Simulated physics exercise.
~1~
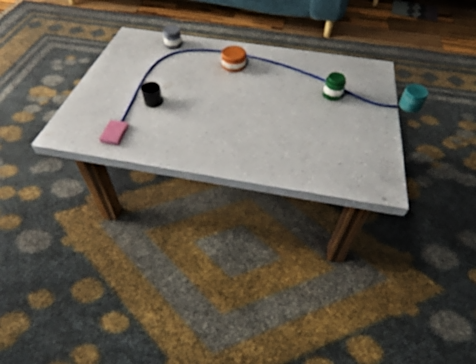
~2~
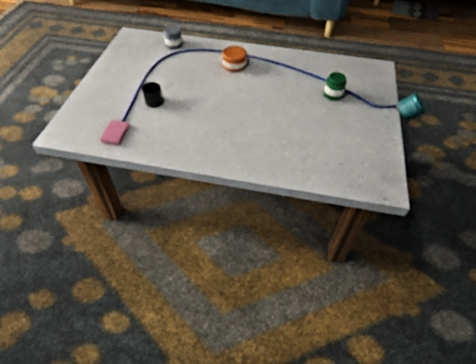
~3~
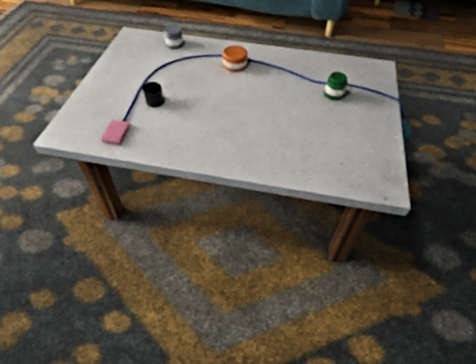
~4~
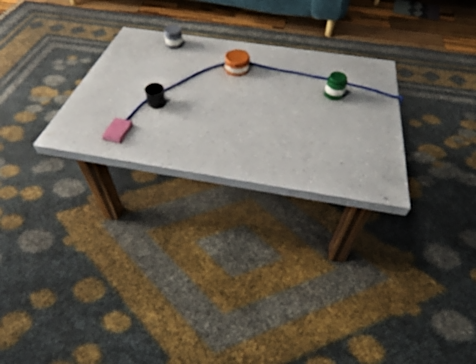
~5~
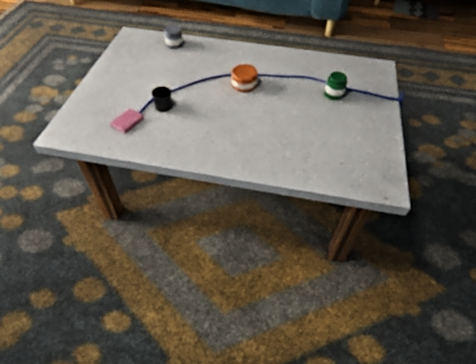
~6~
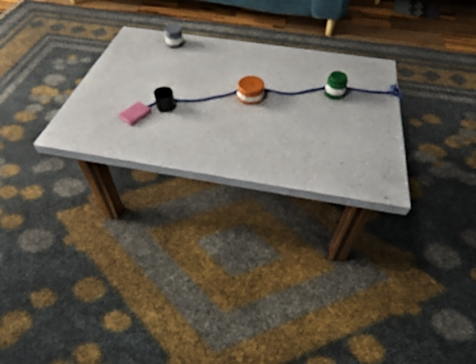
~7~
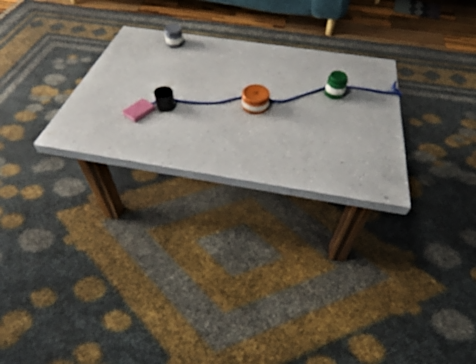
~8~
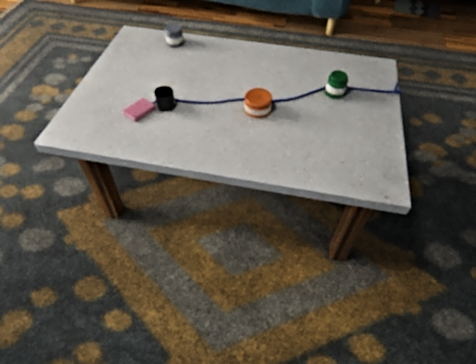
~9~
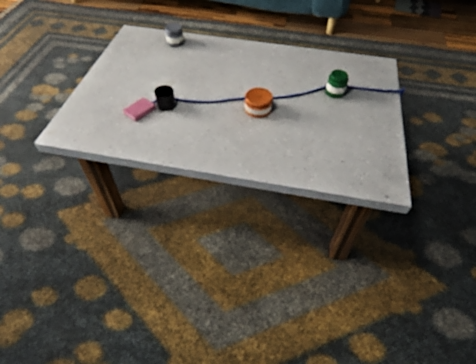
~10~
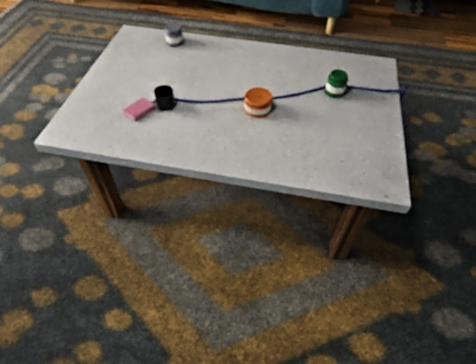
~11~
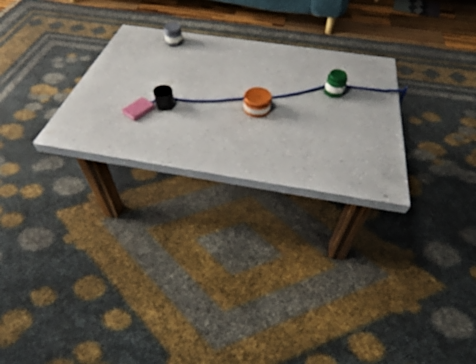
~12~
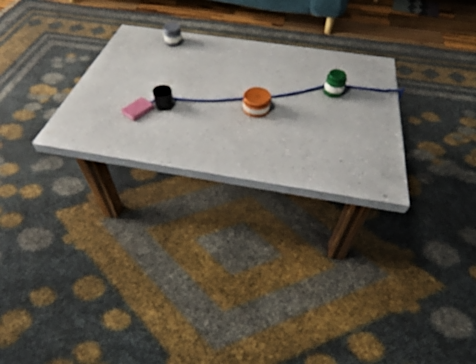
To begin with, a blue cable curves across a pale table from a pink phone to a teal speaker at the right edge, passing a black cup, an orange tin and a green jar, with a grey tin behind. The teal speaker tips over the edge and drops out of view. The cable then pulls tighter, drawing the phone up and to the right, while the orange tin slides toward the front and the cup shifts slightly. Finally everything settles, with the orange tin still on the table, the cable trailing over the right edge, and the green jar and grey tin unmoved.
